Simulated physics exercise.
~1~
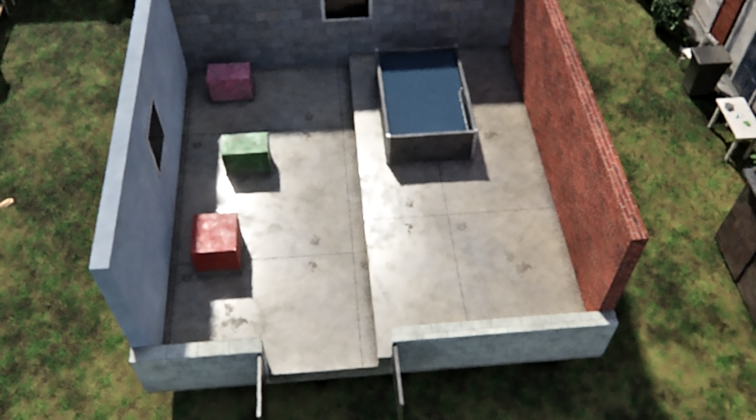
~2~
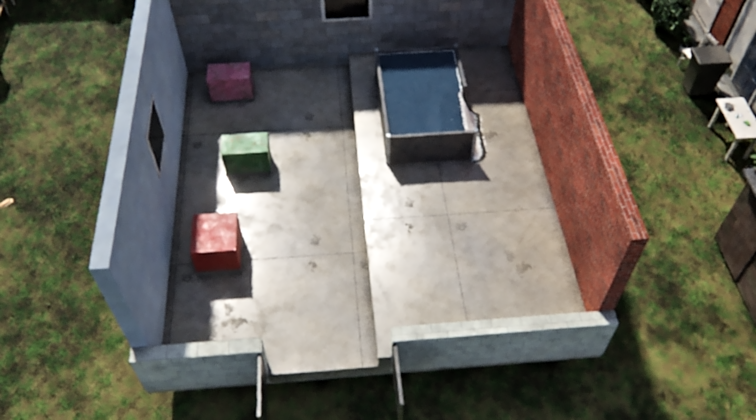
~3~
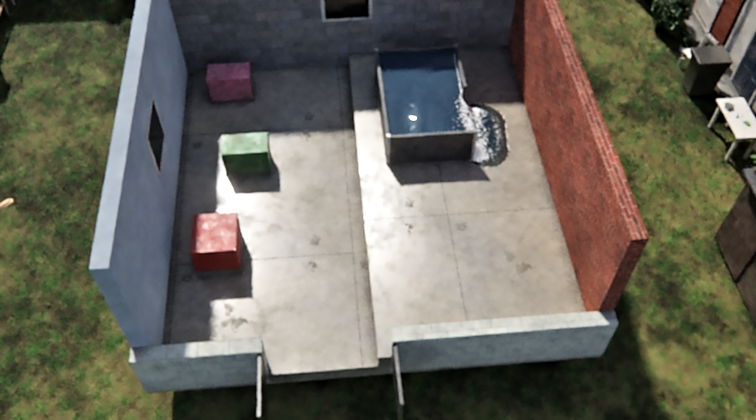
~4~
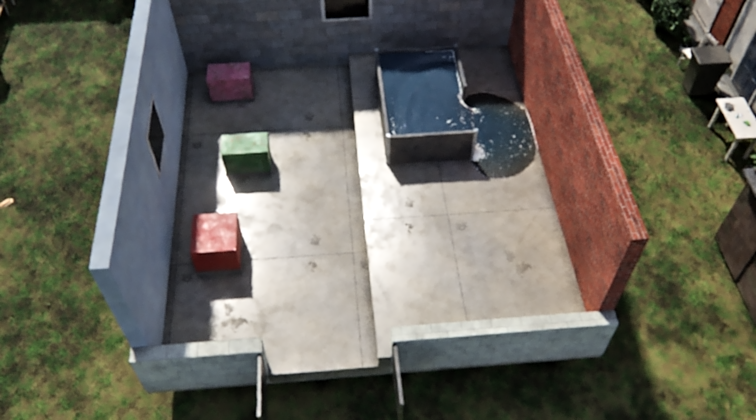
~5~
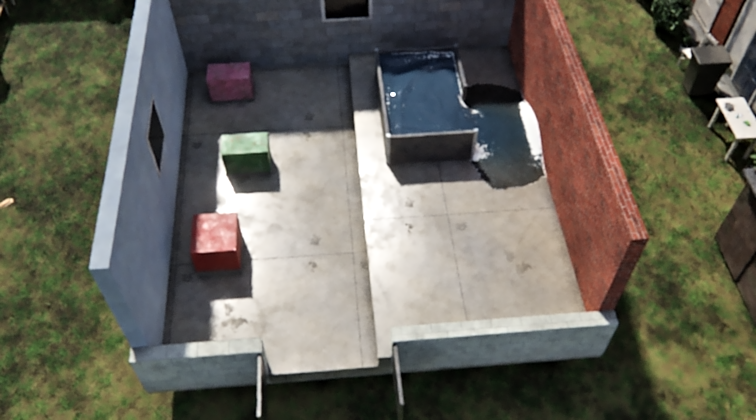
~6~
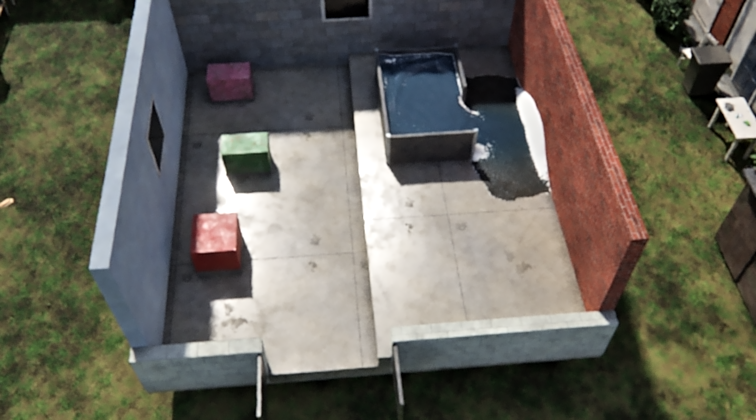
A roofless concrete court with a shallow step down its middle, walled in grey and red brick and ringed by grass, is seen from above by a still camera. Pink, green and red blocks sit on the left, and a water-filled tank stands at the back right. Water bursts from the tank's right side, spreads across the floor and surges foaming against the brick wall.
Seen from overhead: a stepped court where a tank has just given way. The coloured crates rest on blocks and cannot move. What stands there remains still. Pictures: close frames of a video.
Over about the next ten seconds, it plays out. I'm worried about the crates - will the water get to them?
The red crate is out of reach; the green crate is within reach; the pink crate is within reach.
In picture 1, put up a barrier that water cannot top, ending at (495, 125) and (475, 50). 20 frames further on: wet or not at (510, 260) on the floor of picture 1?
There: Under water.
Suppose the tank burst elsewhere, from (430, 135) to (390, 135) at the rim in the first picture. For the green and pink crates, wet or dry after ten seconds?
In short: Green crate stays untouched; pink crate stays untouched.
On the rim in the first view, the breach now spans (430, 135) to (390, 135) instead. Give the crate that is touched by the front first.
The crate marked red.
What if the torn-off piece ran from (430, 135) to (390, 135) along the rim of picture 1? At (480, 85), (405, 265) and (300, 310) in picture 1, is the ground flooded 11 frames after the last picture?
Spot one: Spared by the leak. Spot two: Reached by the flood. Spot three: Reached by the flood.
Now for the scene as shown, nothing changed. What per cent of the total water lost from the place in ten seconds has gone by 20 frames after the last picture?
Close to 0 out of every hundred.
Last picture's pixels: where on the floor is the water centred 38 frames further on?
Around pixel (415, 172) of the last picture.
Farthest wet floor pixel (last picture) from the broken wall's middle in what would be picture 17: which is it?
Close to (589, 327).
A moment on, water covers 10 % of the floor; the red crate not reached, the green crate not reached, the pink crate not reached.
Next, water covers 25 % of the floor; the red crate not reached, the green crate not reached, the pink crate not reached.
Then, water covers 40 % of the floor; the red crate not reached, the green crate not reached, the pink crate not reached.
Later, water covers 70 % of the floor; the red crate water round its plinth, the green crate water round its plinth, the pink crate water round its plinth.
In the end, water covers 90 % of the floor; the red crate stayed above the water, the green crate was topped, the pink crate was topped.
